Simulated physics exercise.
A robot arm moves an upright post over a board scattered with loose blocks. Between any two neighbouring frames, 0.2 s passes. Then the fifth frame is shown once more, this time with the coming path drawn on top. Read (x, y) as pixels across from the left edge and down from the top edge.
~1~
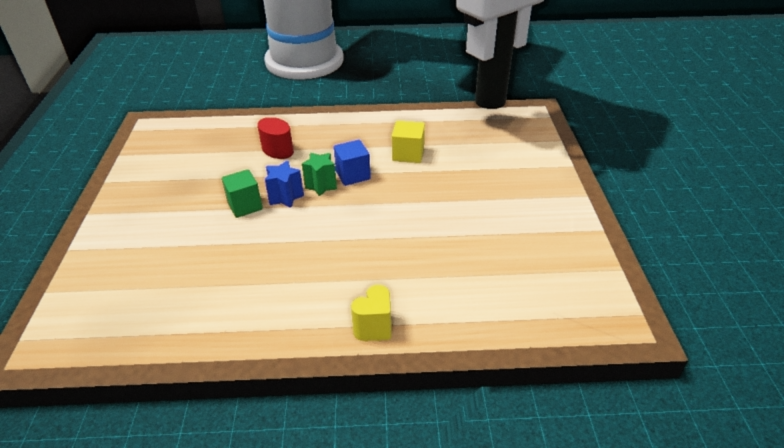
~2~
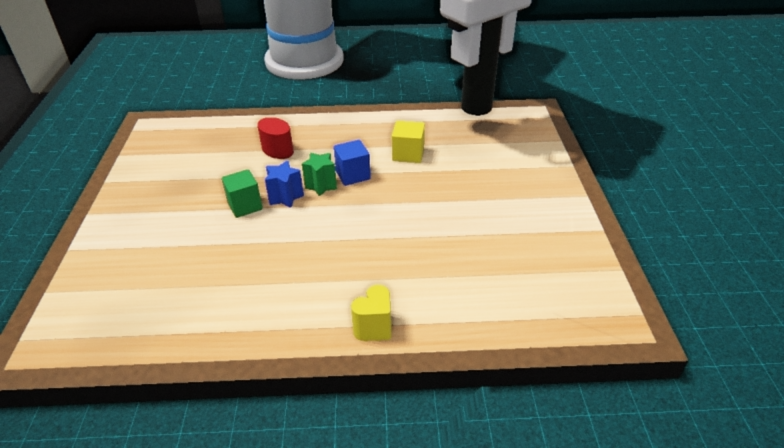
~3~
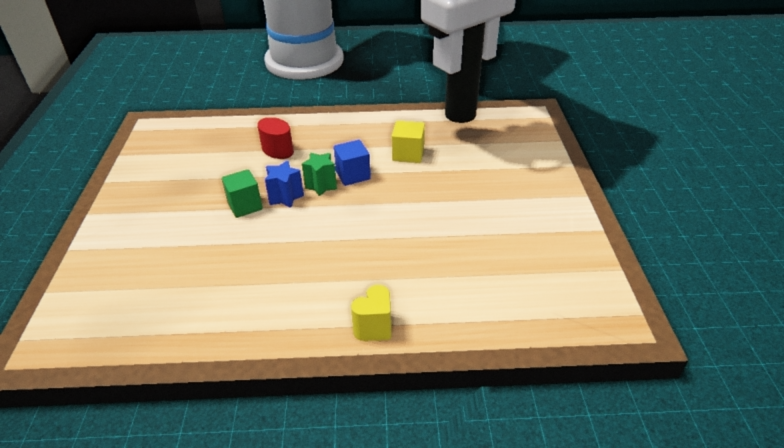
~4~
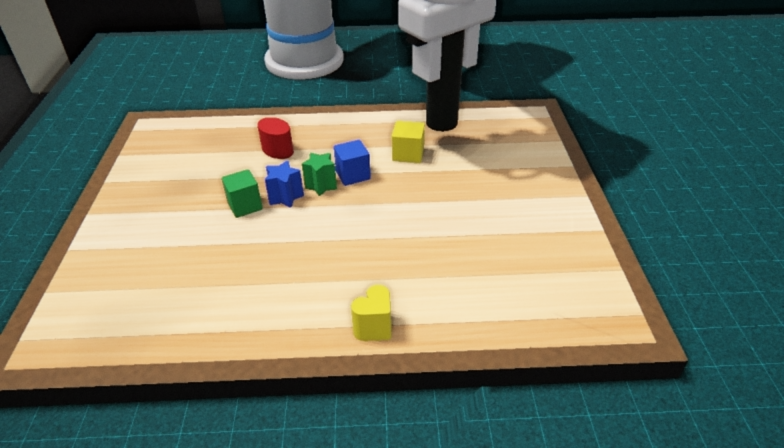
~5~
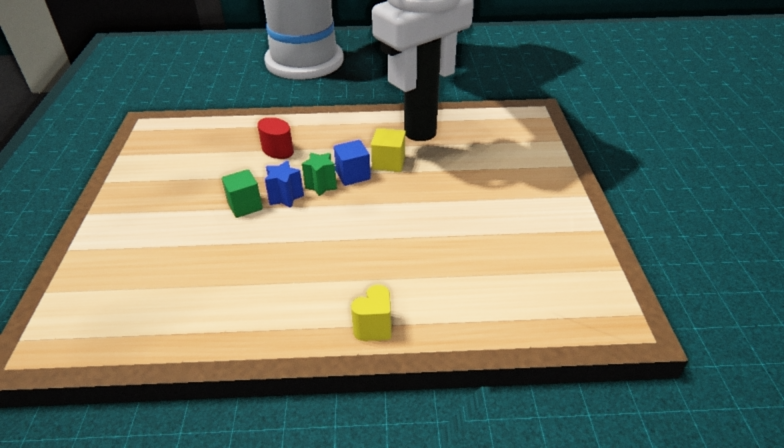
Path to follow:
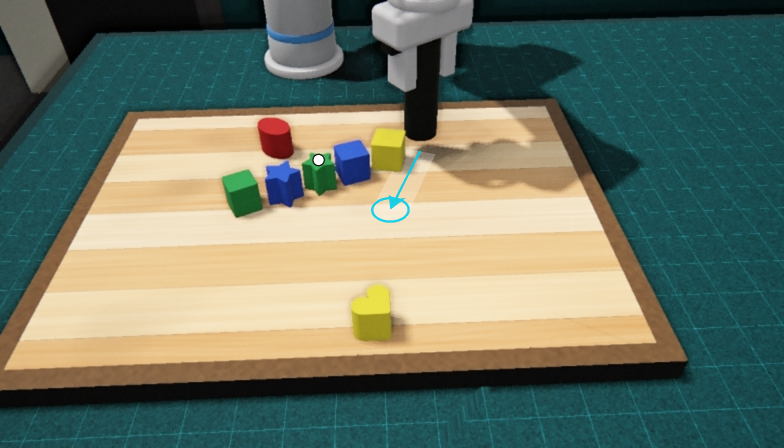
A robot arm moves its black post left and pushes the yellow cube toward the blue cube.
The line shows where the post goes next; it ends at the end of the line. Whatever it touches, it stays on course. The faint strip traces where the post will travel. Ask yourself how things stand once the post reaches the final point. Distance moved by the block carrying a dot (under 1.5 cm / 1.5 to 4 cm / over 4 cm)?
It ends under 1.5 cm away.
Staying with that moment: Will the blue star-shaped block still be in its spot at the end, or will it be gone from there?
Left in place.
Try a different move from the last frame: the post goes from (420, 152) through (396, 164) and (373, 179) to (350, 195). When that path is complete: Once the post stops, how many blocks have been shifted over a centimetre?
Of all the blocks, three or more travel more than a centimetre.
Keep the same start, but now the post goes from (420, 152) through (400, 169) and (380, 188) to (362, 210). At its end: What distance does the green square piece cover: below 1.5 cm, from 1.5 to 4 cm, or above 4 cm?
The answer will be the middling band, 1.5 to 4 cm.
The line goes from (420, 152) to (390, 210); the dot is on the green star-shaped block.
What follows on the original path. One third of the way, post (411, 150); blue square piece (344, 151); yellow square piece (378, 143).
Two thirds of the way, post (401, 169); blue square piece (344, 151); yellow square piece (377, 143).
At the end, post (390, 190); blue star-shaped block unmoved; green star-shaped block unmoved; blue square piece (344, 151); yellow square piece (377, 143).
